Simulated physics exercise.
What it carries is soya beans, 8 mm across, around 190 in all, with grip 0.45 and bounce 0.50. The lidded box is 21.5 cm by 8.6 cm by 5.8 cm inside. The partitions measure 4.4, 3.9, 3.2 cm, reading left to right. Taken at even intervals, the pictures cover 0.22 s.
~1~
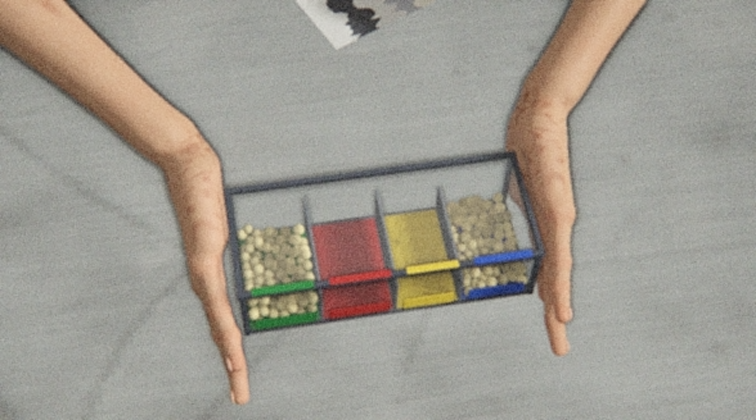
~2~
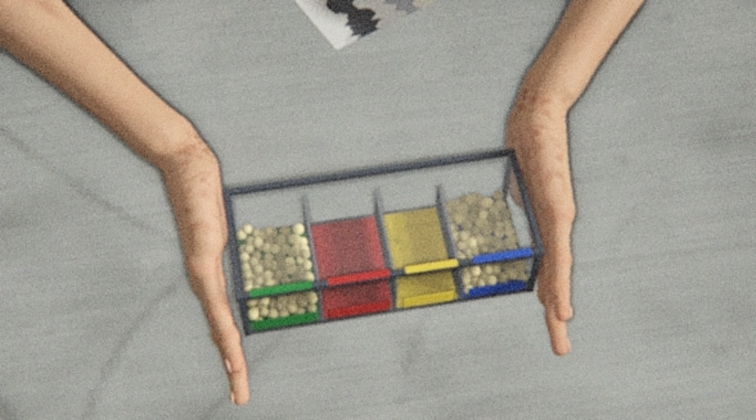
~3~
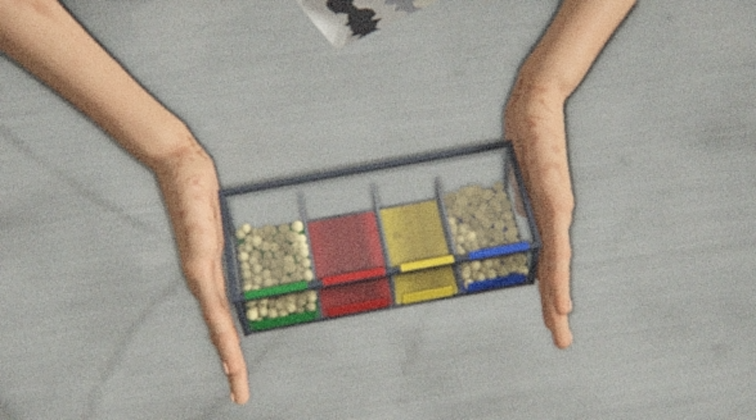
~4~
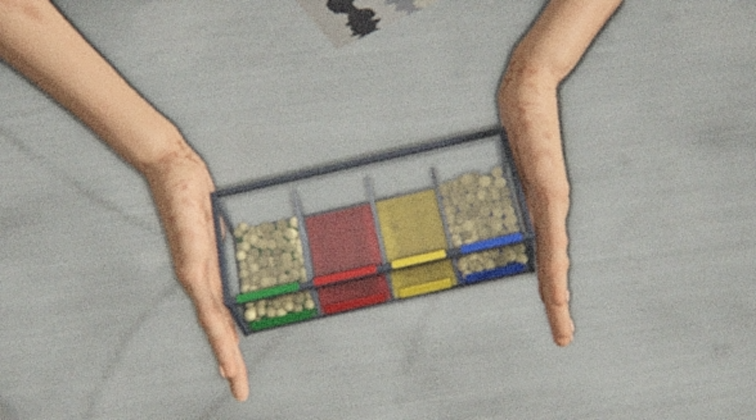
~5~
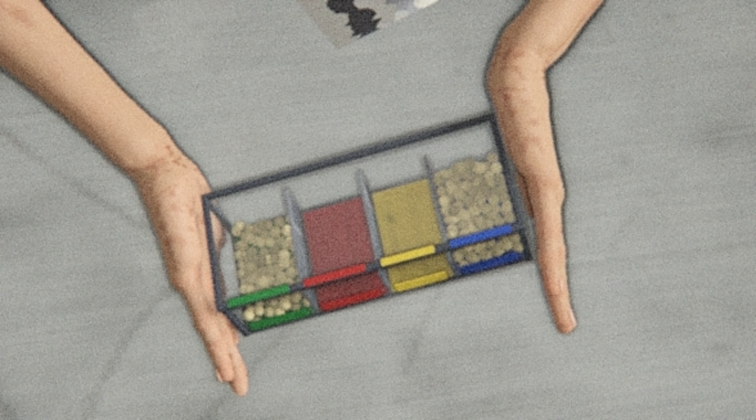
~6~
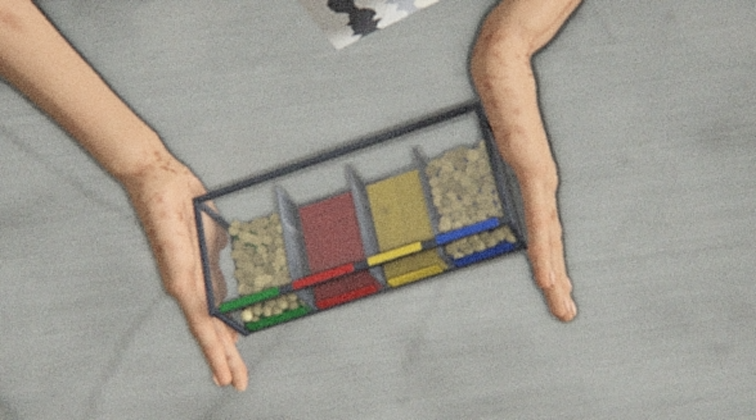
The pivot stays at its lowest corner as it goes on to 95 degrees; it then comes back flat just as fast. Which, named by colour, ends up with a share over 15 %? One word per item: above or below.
In order - red: Above; blue: Below; green: Above; yellow: Below.
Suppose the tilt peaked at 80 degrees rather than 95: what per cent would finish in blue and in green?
Result - blue 20 percent; green 50 percent.
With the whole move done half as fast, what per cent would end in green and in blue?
Result: Green = 70 %; blue = 10 %.
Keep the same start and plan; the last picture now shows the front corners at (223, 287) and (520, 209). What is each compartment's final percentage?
Red = 15 %; blue = 10 %; green = 70 %; yellow = 5 %.
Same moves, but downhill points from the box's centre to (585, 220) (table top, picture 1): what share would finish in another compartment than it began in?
Estimate: Near 20 per cent.
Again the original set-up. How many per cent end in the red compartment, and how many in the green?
The red one gets 20 per cent and the green one 65 per cent.
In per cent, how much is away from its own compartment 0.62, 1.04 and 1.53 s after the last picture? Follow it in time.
In turn: 20, 50, 50.
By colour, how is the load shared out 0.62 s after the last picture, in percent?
Red 5, blue 30, green 45, yellow 20.
Then, 0.62 s after the last picture, tilt 94 degrees; red 5 %, blue 30 %, green 45 %, yellow 20 %.
Then, 1.04 s after the last picture, tilt 39 degrees; red 20 %, blue 5 %, green 65 %, yellow 10 %.
Then, 1.53 s after the last picture, tilt 0 degrees; red 20 %, blue 5 %, green 65 %, yellow 10 %.
In the end, red 20 %, blue 5 %, green 65 %, yellow 10 %.
